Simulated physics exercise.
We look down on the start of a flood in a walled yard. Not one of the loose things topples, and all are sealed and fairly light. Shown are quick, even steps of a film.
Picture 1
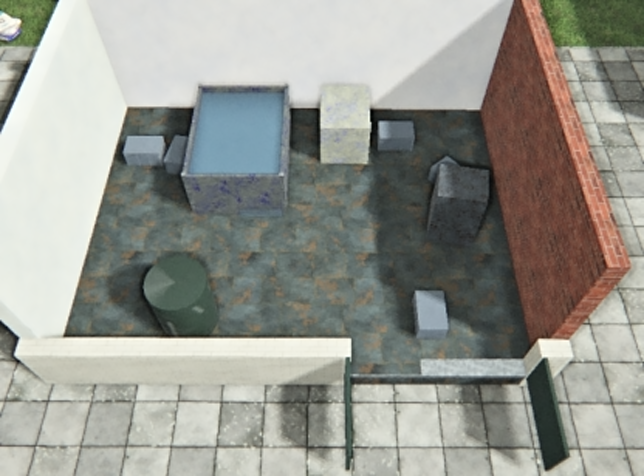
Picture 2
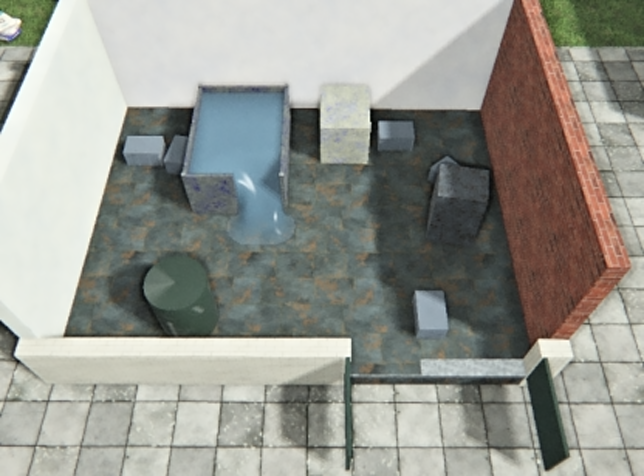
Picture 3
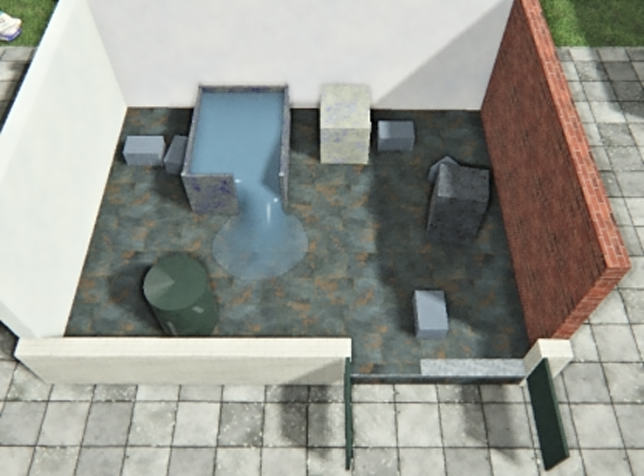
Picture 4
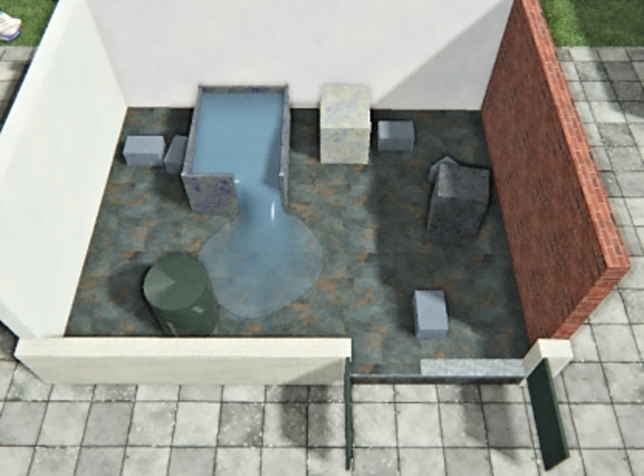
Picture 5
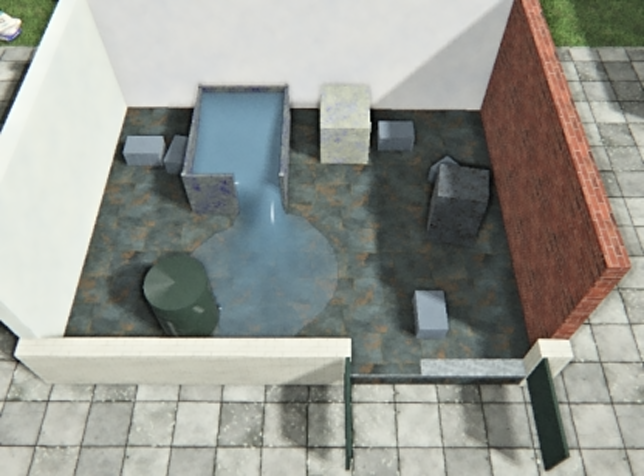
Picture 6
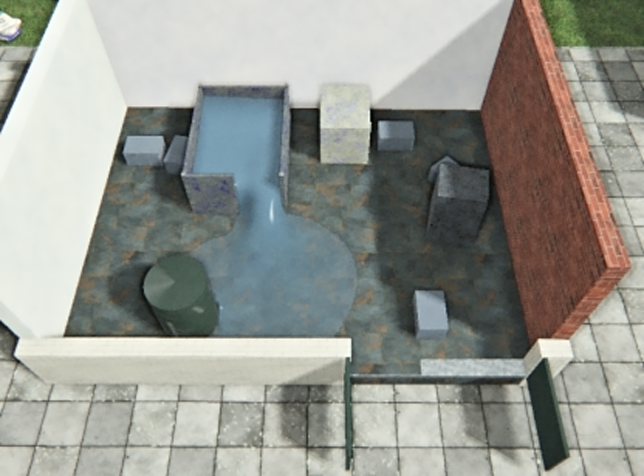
In a walled yard, water pours from a raised tank and spreads across the floor.
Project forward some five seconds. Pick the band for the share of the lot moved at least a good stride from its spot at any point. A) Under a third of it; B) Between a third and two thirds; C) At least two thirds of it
Answer: A.
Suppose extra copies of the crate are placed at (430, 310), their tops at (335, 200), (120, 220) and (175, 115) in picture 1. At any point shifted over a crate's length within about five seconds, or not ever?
Sequence: Doesn't go far, doesn't go far, doesn't go far.
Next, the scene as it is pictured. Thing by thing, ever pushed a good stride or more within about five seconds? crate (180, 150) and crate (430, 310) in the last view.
First: Falls short; second: Goes past it.
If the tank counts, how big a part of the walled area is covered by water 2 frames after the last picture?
About 30 in a hundred.
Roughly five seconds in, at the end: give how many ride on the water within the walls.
The answer is 0.
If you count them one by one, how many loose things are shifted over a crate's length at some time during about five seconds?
1 in all.
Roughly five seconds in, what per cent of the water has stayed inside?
80 %.
A moment on, 0 of 5 are well off their spots; 0 afloat.
Next, 0 of 5 are well off their spots; 0 afloat.
Later, 1 of 5 are well off their spots; 0 afloat.
In the end, 1 of 5 are well off their spots, and 1 have been at some point; 0 afloat.
